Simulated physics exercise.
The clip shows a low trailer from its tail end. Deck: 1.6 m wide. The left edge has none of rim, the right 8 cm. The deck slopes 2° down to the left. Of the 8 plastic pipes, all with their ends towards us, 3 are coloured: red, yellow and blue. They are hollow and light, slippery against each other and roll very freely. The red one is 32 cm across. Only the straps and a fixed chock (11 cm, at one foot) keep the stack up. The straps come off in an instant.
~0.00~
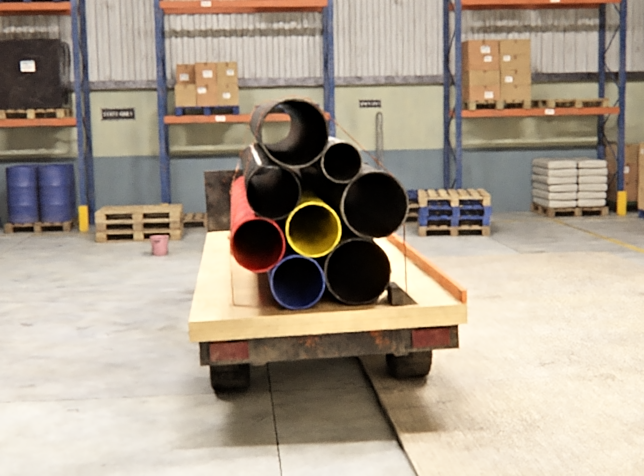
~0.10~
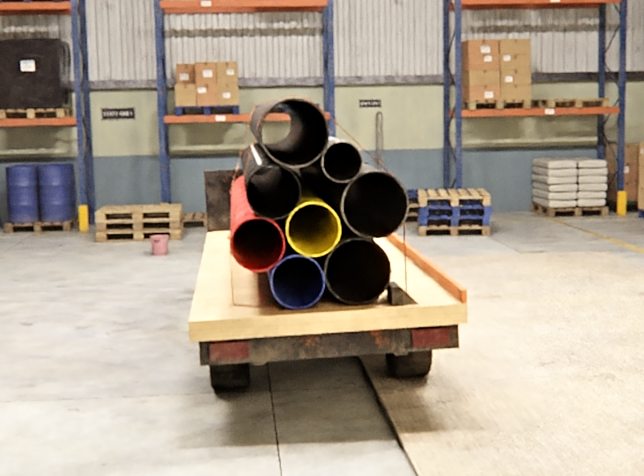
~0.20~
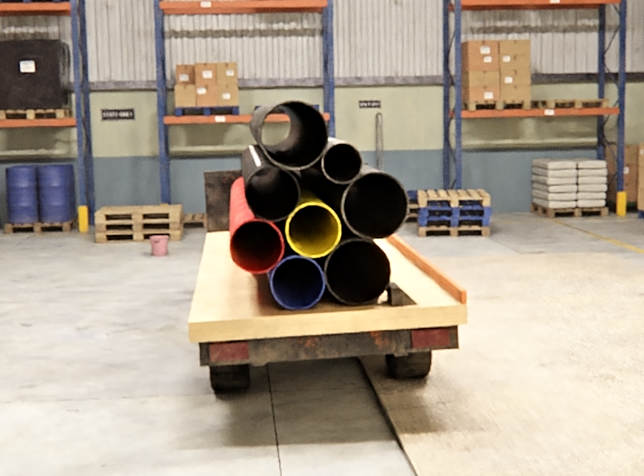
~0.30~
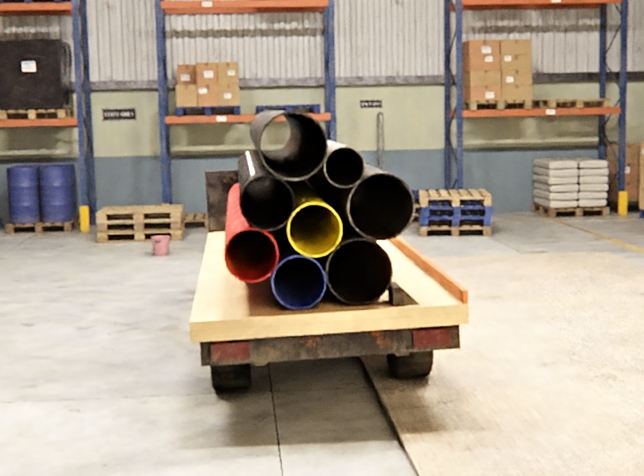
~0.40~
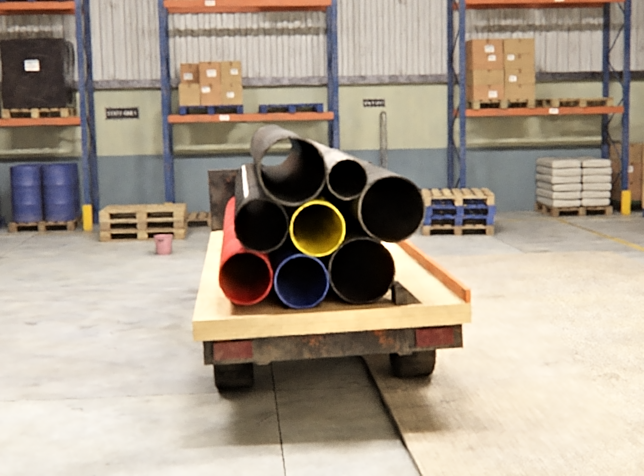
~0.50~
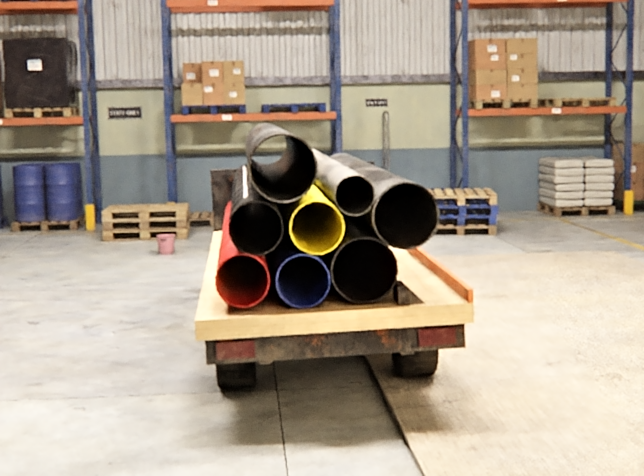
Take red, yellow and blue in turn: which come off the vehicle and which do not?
The red pipe falls off, the yellow ends on the ground, the blue ends on the ground.
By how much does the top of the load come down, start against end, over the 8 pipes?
About 80 cm.
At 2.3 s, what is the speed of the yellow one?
Roughly 0.1 m/s.
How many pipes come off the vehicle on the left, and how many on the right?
On the left 6, on the right 0.
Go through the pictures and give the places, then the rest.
Red (258, 245), yellow (314, 230), blue (298, 282); straps tight; chock at (396, 295); the deck slopes 2° down to the left; 2 of the 8 lie on the deck itself, in the first picture.
Red (258, 245), yellow (314, 230), blue (298, 282); straps tight, in the second picture.
Red (257, 247), yellow (314, 230), blue (297, 283); no straps, in the third picture.
Red (251, 255), yellow (315, 230), blue (299, 282); no straps, in the fourth picture.
Red (245, 278), yellow (318, 229), blue (302, 281); no straps, in the fifth picture.
Red (242, 281), yellow (317, 228), blue (303, 281); no straps; chock at (402, 295), in the sixth picture.
Then, 2.3 s in, red is down on the left; yellow is on the deck, 60 cm from the left edge; blue is on the deck, 10 cm from the left edge, rolling left; 3 off so far.
Then, 4.7 s in, red is down on the left; yellow is dropping off the left side; blue is on the ground to the left; 5 off so far.
In the end (8.5 s), red is down on the left; yellow is on the ground to the left; blue is on the ground to the left; 6 off so far.
